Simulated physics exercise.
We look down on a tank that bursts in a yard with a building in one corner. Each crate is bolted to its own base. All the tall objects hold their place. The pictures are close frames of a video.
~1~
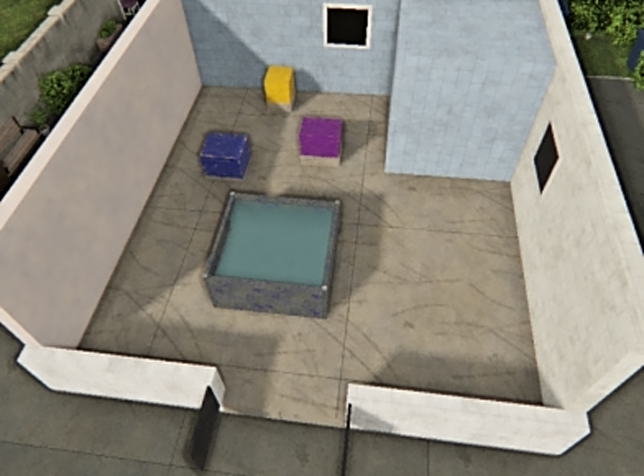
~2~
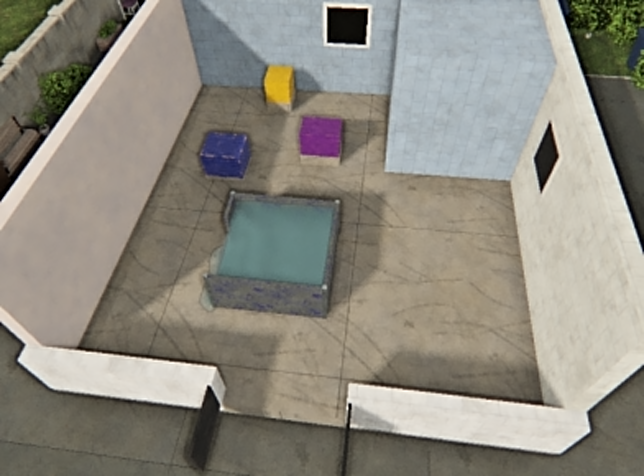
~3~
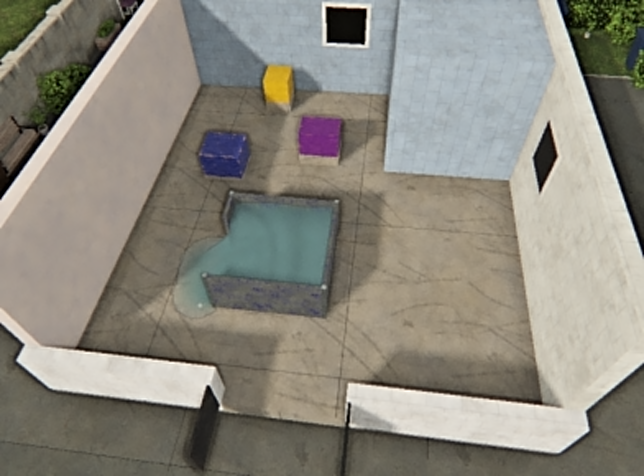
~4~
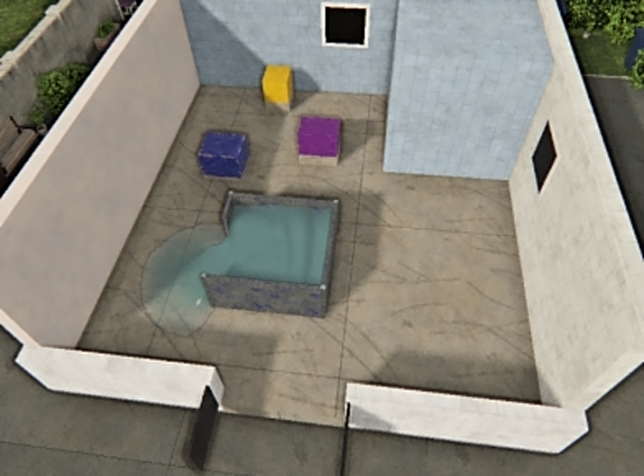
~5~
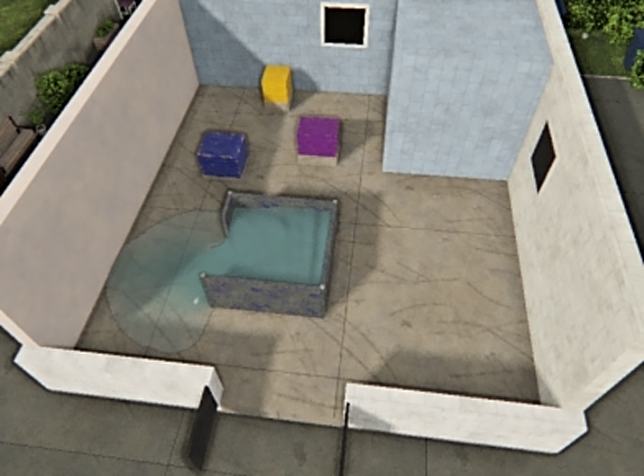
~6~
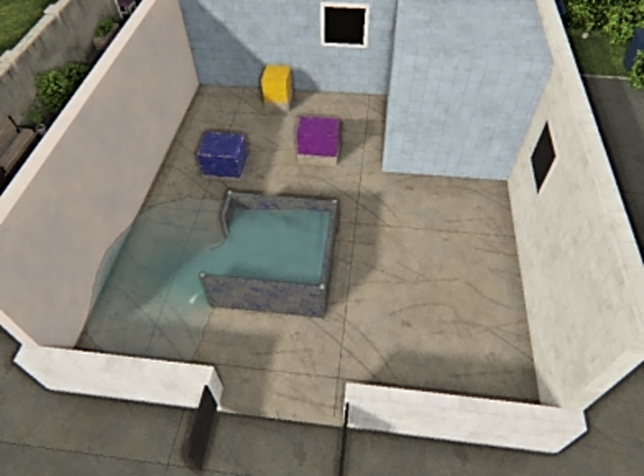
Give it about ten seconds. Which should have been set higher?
One by one: The purple crate stays dry; the blue crate gets wet; the yellow crate stays dry.
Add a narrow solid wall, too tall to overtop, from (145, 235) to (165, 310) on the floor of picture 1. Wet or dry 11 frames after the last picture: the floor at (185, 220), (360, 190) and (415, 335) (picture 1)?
In turn: Flooded, clear, not flooded.
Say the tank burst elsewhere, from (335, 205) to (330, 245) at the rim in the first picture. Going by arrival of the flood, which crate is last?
I say the crate marked yellow.
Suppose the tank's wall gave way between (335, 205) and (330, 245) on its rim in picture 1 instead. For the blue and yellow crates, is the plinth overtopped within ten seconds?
One by one: The blue one takes water, the yellow one remains dry.
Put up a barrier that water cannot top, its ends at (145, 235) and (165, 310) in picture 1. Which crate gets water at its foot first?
That is the blue-painted one.
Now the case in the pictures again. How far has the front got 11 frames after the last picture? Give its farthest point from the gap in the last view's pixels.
At about (192, 101).
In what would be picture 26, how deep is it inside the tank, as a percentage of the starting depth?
Roughly 26 per cent.
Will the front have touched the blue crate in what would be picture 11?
One by one: At blue already wet.
A moment on, water covers 15 % of the floor; the purple crate not reached, the blue crate water round its plinth, the yellow crate not reached.
Next, water covers 25 % of the floor; the purple crate not reached, the blue crate water round its plinth, the yellow crate not reached.
Then, water covers 50 % of the floor; the purple crate not reached, the blue crate water round its plinth, the yellow crate water round its plinth.
Later, water covers 80 % of the floor; the purple crate water round its plinth, the blue crate water round its plinth, the yellow crate water round its plinth.
In the end, water covers 100 % of the floor; the purple crate stayed above the water, the blue crate was topped, the yellow crate stayed above the water.
